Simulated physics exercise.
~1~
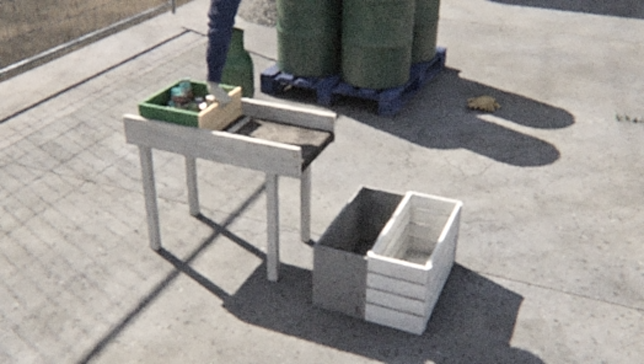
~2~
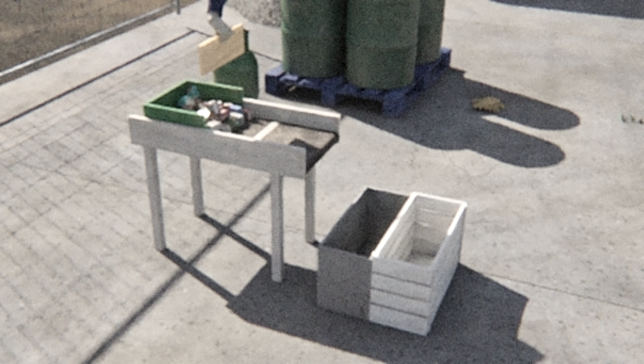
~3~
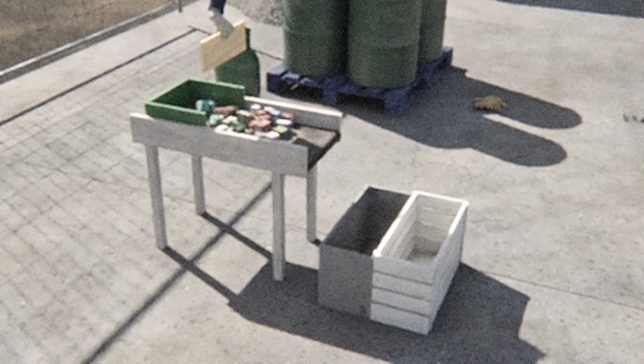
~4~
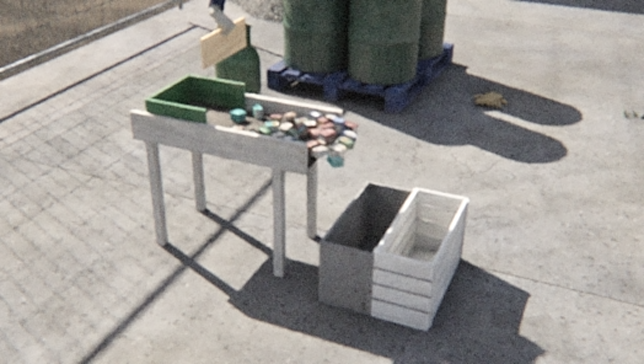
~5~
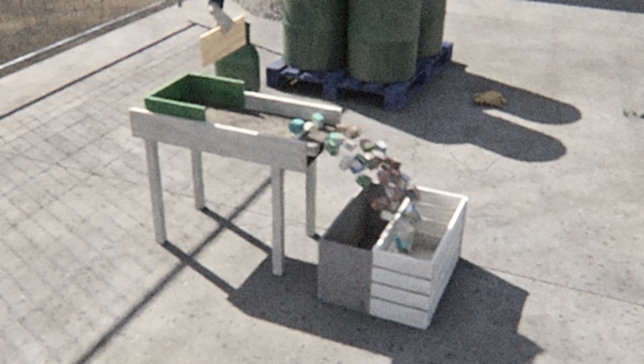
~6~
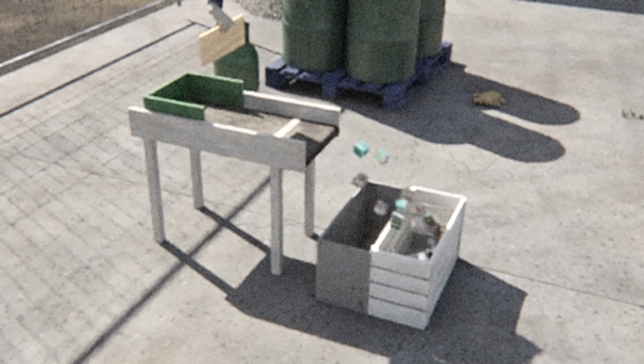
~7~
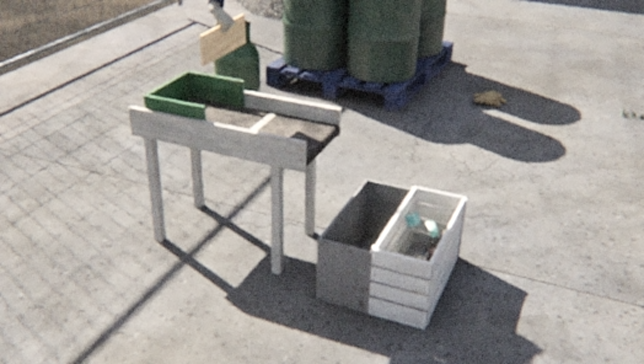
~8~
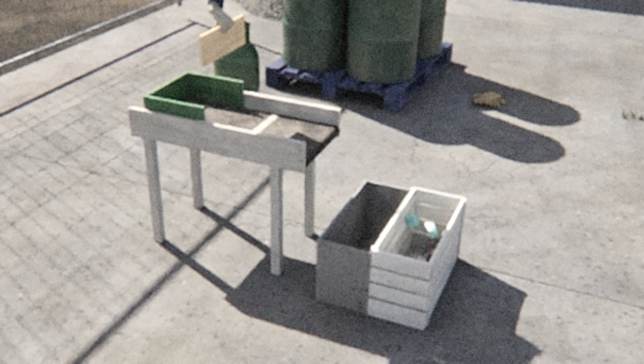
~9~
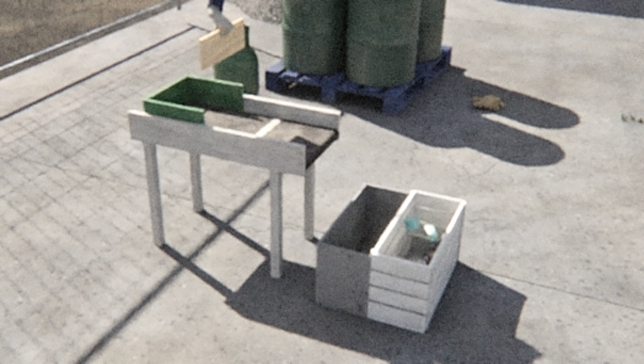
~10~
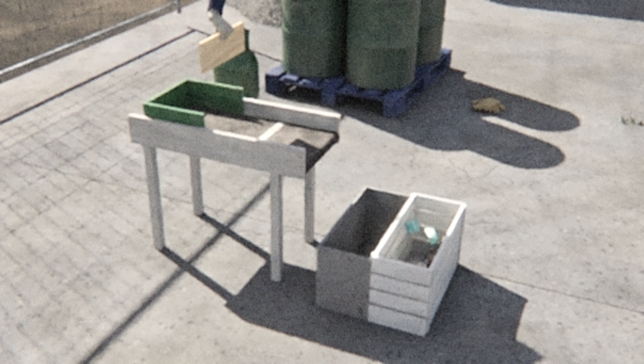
A pile of small, mixed-colour cartons sits in a green pen on a white-sided table with a dark belt, seen from above on a sunlit concrete yard by a gently swaying camera. Green barrels stand on a blue pallet behind, and a grey tote and a white slatted box wait side by side at the lower right. A dark-sleeved arm lifts a pale wooden gate and holds it up. The cartons spread rightward along the belt, pour off its end in a tumbling stream and fly over the grey tote. They drop into the white box and settle there, leaving the belt empty.
